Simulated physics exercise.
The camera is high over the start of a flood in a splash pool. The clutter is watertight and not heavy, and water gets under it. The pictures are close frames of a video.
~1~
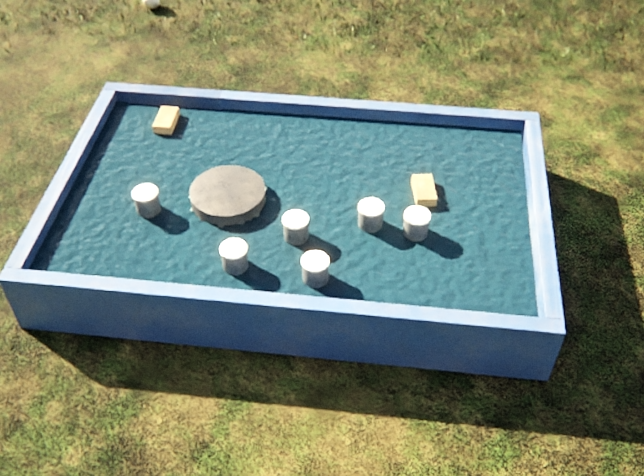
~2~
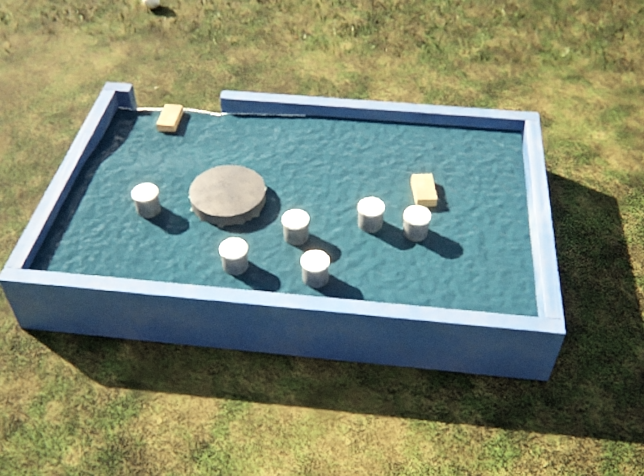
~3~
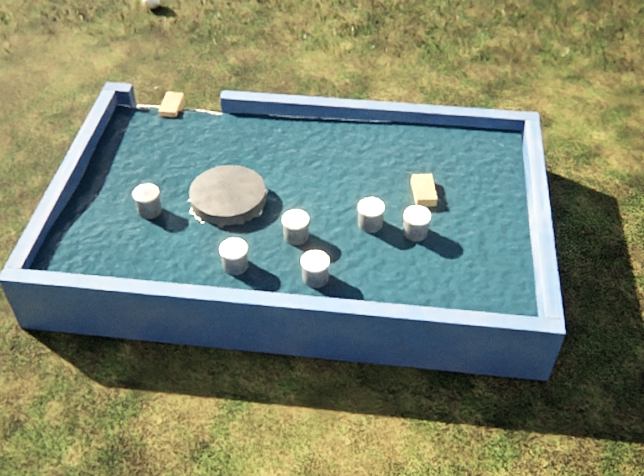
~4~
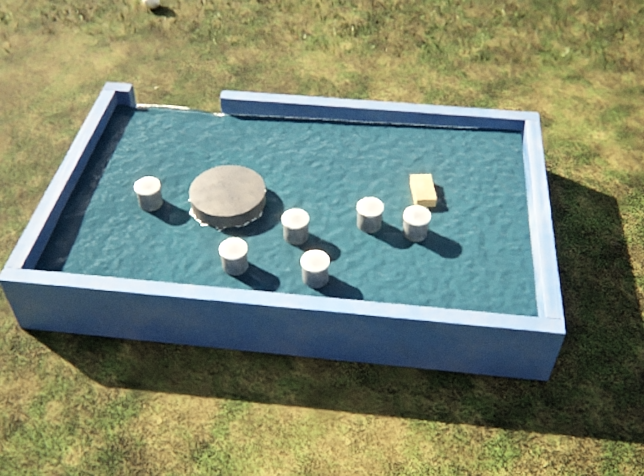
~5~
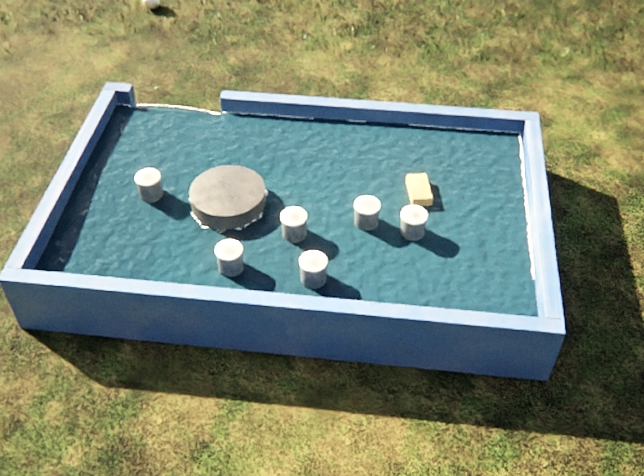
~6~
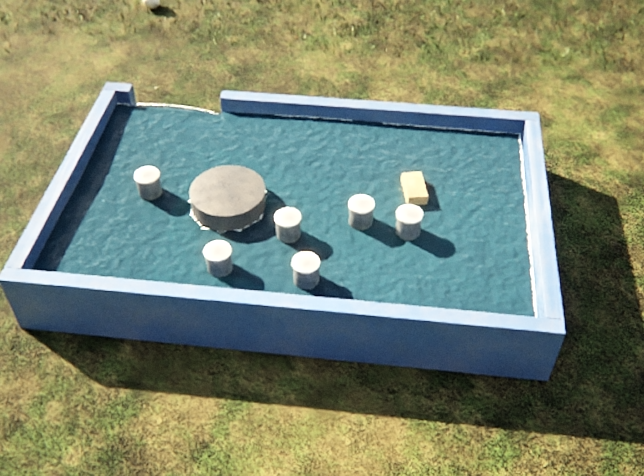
A yellow block slips out through a wall gap, then the white pails drift slightly.
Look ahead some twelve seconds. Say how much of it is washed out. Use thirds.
Share: Under a third.
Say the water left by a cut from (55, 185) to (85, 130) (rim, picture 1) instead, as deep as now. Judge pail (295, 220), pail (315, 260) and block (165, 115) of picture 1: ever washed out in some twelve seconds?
One after the other: Stays, left behind, out.
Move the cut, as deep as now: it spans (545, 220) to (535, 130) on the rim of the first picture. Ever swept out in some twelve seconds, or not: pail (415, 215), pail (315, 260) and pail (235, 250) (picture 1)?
In turn: Yes, kept in, kept in.
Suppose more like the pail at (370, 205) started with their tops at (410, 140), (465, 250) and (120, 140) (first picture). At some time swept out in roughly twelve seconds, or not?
In that order: Still in, kept in, washed out.
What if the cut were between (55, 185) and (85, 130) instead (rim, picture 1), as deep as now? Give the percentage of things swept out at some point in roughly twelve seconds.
Close to 20 %.
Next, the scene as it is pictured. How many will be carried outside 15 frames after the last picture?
That makes 1.
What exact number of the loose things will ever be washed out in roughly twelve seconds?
That makes 1.
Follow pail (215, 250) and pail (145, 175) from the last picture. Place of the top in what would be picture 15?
At about (183, 248) and (154, 142).
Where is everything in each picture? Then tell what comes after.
The first picture shows a pail at (145, 192), afloat; a pail at (233, 248), afloat; 0 of 8 have shifted.
The second picture shows a pail at (145, 192), afloat; a pail at (233, 248) floats; 1 of 8 have shifted.
The third picture shows a pail at (146, 192) floats; a pail at (233, 248), afloat; 1 of 8 have shifted.
The fourth picture shows a pail at (147, 186) floats, close to its start; a pail at (233, 248) floats; 2 of 8 have shifted.
The fifth picture shows a pail at (148, 177), afloat, close to its start; a pail at (229, 249), afloat, close to its start; 3 of 8 have shifted.
The sixth picture shows a pail at (147, 175), afloat, close to its start; a pail at (217, 251), afloat, close to its start; 8 of 8 have shifted.
A moment on, 1 of 8 are out; 7 afloat.
Next, 1 of 8 are out; 7 afloat.
Later, 1 of 8 are out; 7 afloat.
In the end, 1 of 8 are out; 7 afloat.
